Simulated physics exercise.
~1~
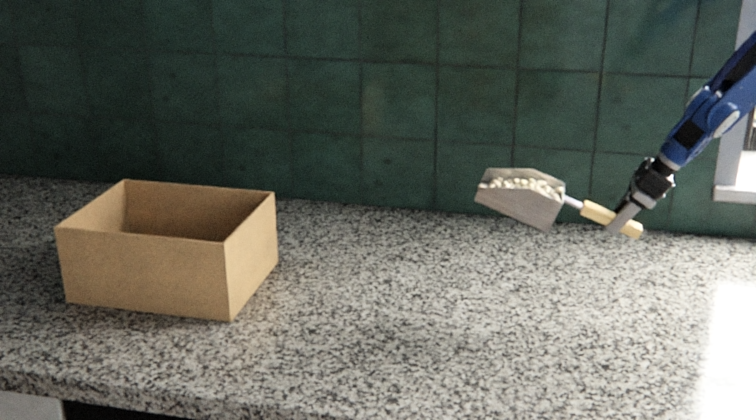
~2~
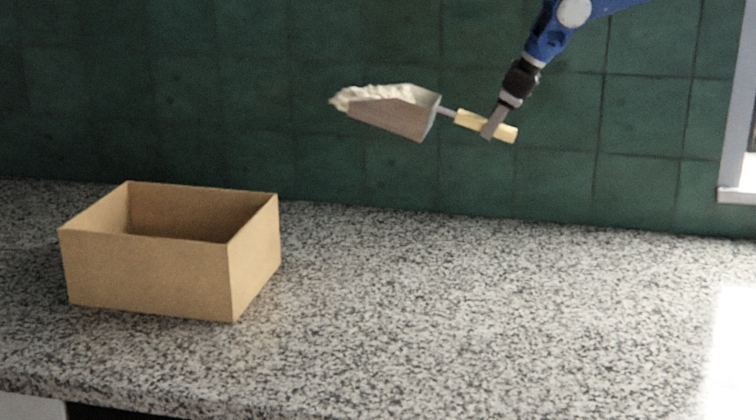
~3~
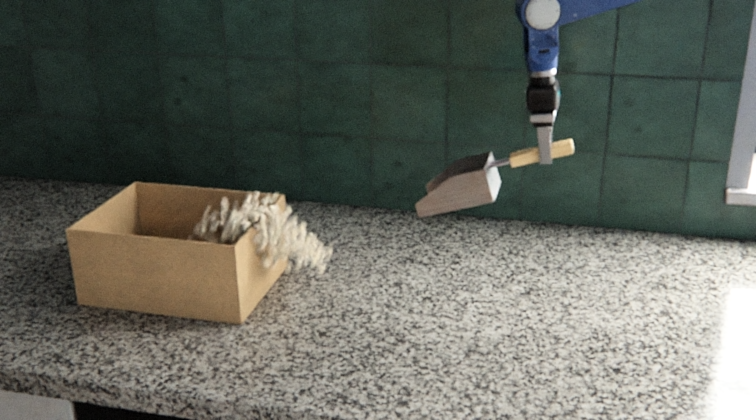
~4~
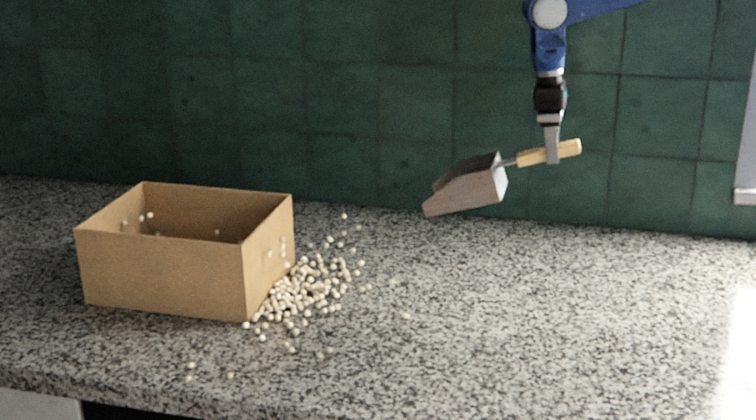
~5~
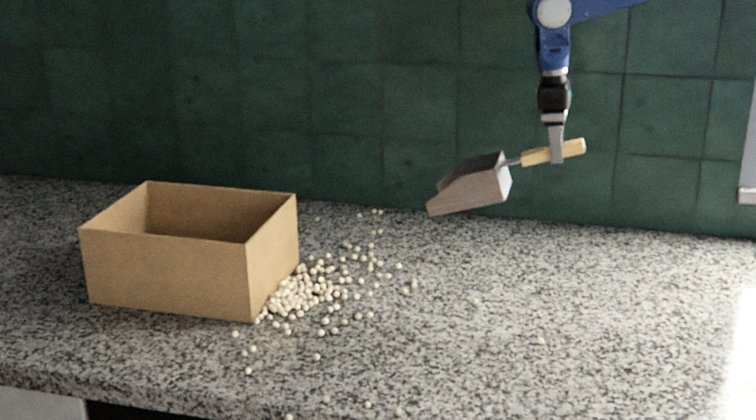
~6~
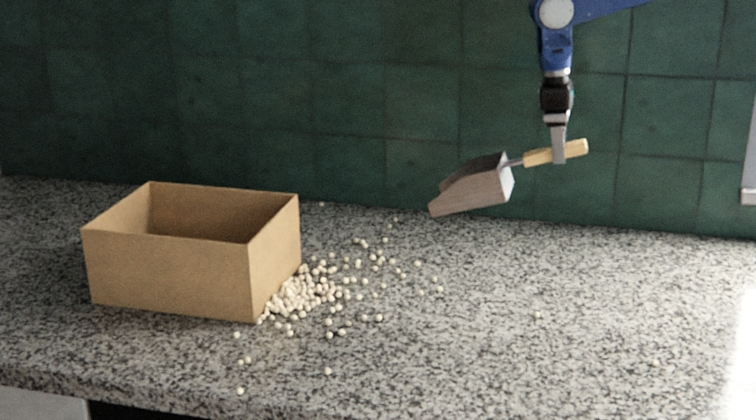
A robot arm lifts a scoop of pale beads and flings them left, some landing in a cardboard box, many scattering beside it.
